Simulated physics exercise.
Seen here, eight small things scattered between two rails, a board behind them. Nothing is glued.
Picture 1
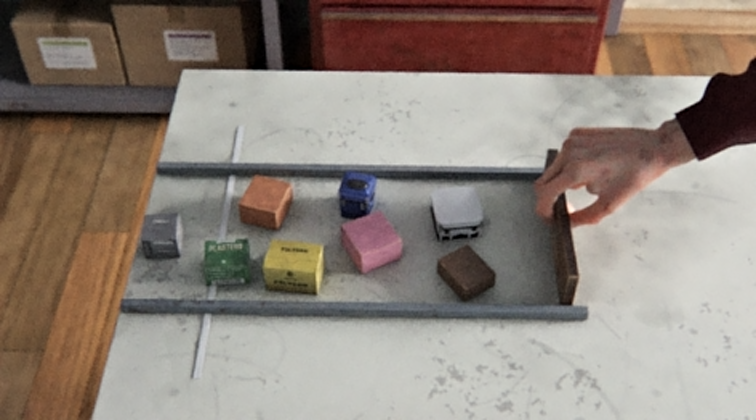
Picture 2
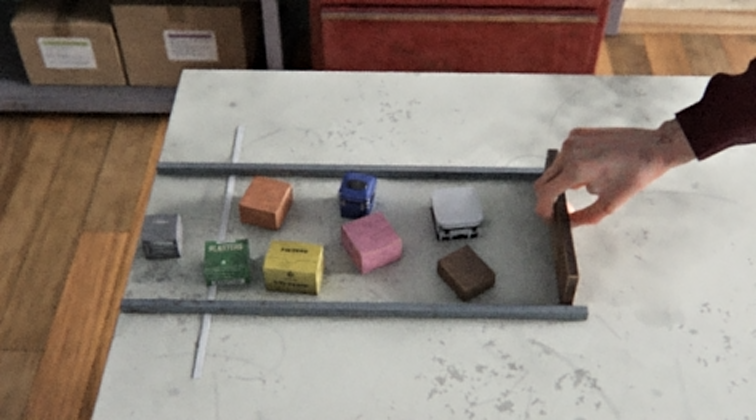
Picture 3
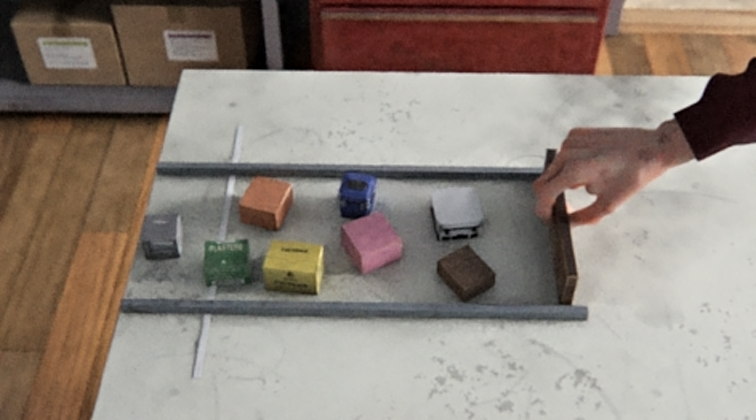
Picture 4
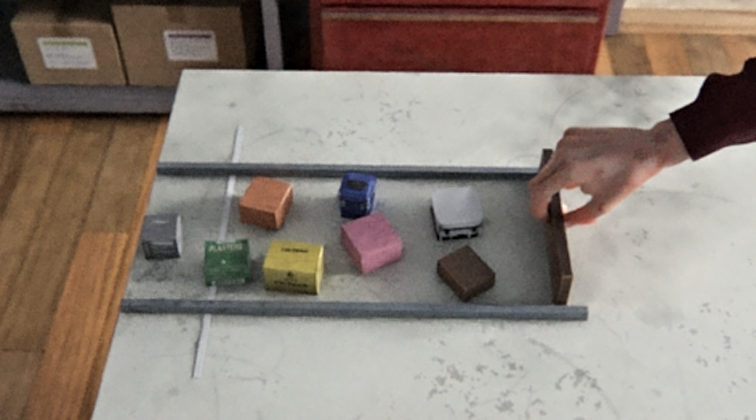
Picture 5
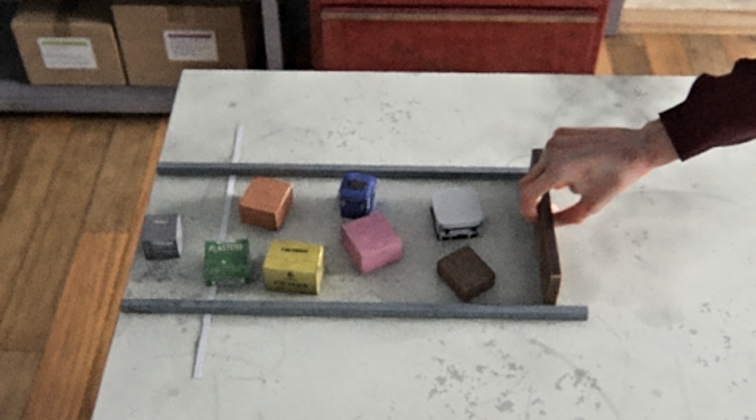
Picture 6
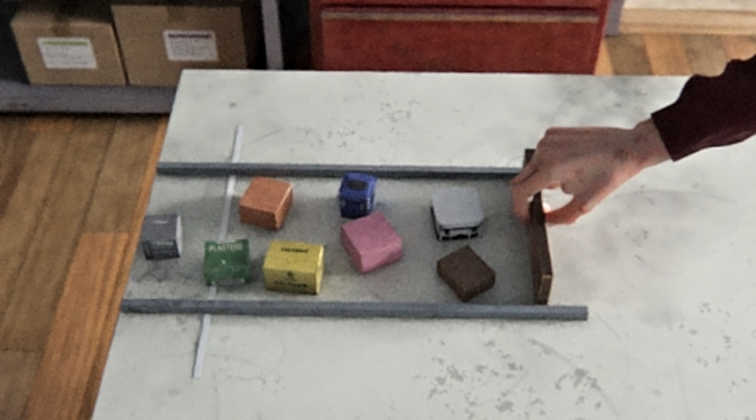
On a pale marble tabletop, eight small blocks and boxes lie scattered between two grey rails, with a hand gripping an upright brown board at the right end. The hand holds the board nearly still at first, then slides it a short way left, while the scattered objects stay put.
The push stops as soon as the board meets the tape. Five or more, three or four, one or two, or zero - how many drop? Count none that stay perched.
Three or four drop.
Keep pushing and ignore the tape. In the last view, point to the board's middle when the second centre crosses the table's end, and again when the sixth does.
Its middle is around (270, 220) and later (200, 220).
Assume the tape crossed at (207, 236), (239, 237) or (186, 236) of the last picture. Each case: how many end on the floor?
The three tries give 4, 2 and 6.
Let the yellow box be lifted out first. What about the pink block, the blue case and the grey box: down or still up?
As for the pink block, it holds; the blue case holds; and the grey box drops.
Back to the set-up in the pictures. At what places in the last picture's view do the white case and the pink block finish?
Going in order: First (203, 208), then (154, 236).
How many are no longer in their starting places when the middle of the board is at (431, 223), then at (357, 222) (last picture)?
3 and 7.
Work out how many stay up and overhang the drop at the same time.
That comes to 1 of them.
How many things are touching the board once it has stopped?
Contact count: 2.
Soon after, none off yet; grey box at rest near (162, 236); green box at rest near (228, 262); orange block at rest near (266, 203).
At rest, the number that fall off is three or four; fallen, yellow box, orange block, green box and grey box.
